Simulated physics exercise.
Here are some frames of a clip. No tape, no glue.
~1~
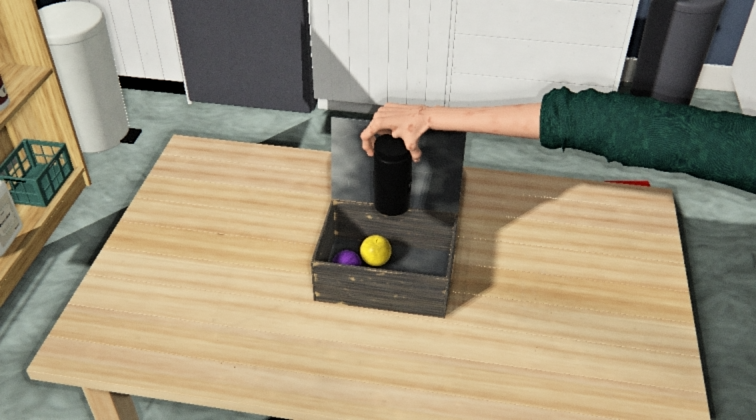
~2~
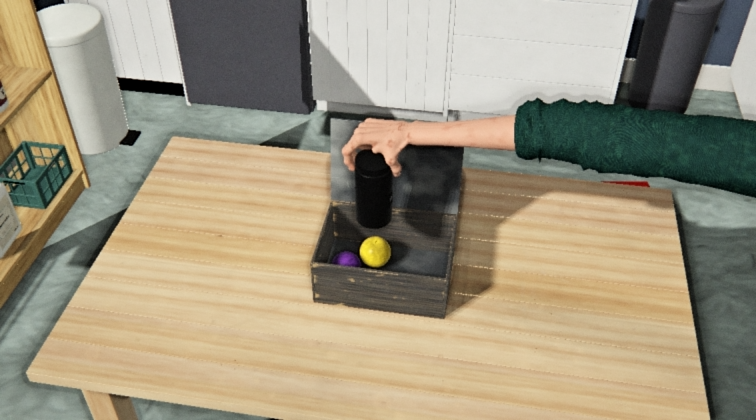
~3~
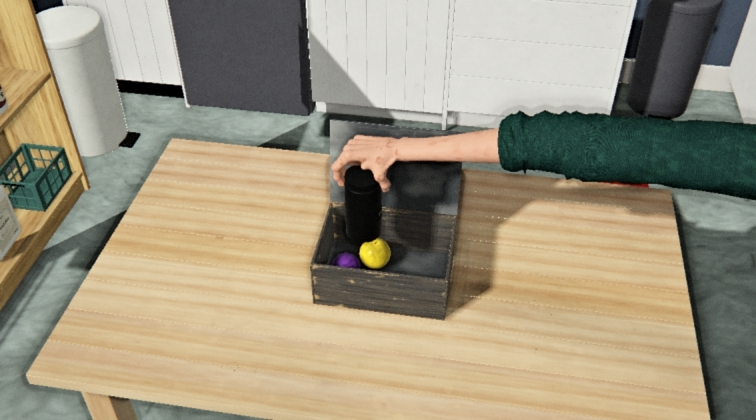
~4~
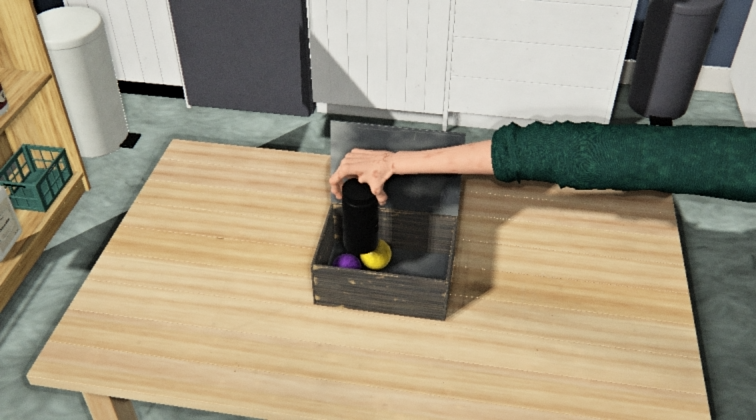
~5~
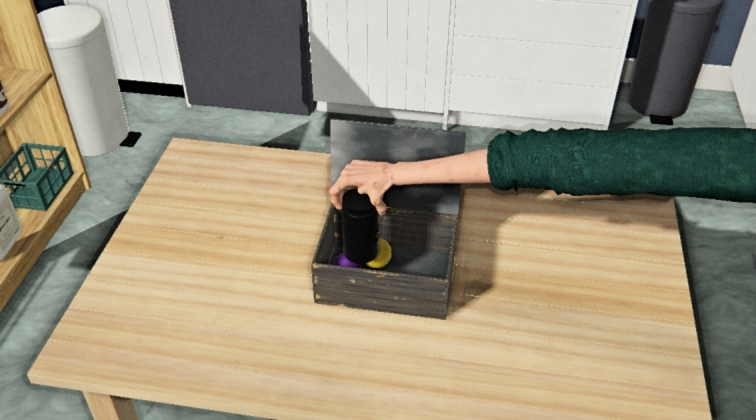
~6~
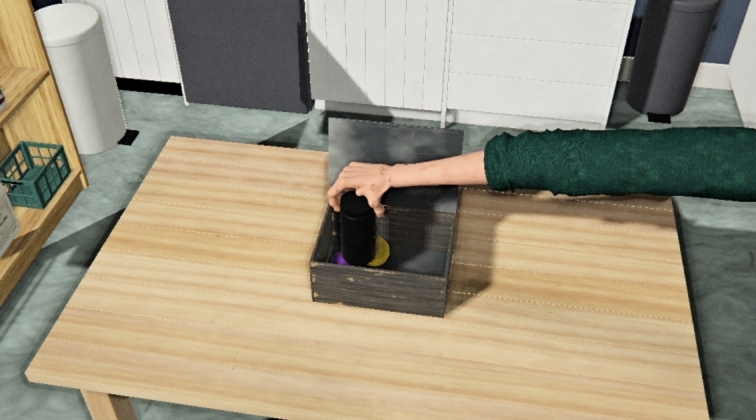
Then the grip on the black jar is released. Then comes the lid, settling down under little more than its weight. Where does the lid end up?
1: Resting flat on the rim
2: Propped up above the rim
(1) Resting flat on the rim.
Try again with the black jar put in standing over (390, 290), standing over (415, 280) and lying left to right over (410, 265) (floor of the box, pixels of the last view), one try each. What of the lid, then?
Lid, try 1: Propped open; try 2: Propped open; try 3: Fully down.
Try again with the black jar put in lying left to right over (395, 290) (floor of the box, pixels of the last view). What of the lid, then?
Result: Lid shut.
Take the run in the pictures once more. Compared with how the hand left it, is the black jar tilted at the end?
By the end it has leaned over.
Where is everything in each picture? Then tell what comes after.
In the first picture, still above its spot; black jar (393, 175); yellow apple (376, 251).
In the second picture, still above its spot; black jar (374, 189); yellow apple (375, 252).
In the third picture, still above its spot; black jar (363, 204); yellow apple (375, 253).
In the fourth picture, still above its spot; black jar (361, 216).
In the fifth picture, still above its spot; black jar (360, 226).
In the sixth picture, in place under the hand; black jar (358, 228).
Then, 0.40 s on from there, black jar turned 67° from how it was put near (373, 254); yellow apple shifted a little; purple ball shifted a little.
Then, 1.00 s on from there, lid starting down; black jar on its side near (392, 268); yellow apple shifted about its own width; purple ball shifted a little.
Then, 1.60 s on from there, lid 57° above the rim; black jar on its side near (392, 267); yellow apple shifted about its own width; purple ball shifted a little.
Then, 2.10 s on from there, lid 20° above the rim; black jar on its side near (391, 266); yellow apple shifted about its own width; purple ball shifted a little.
In the end, lid shut; toppled in the box, black jar; moved from the start, yellow apple; purple ball unmoved. At the end, from the last picture's camera, black jar near (391, 266).
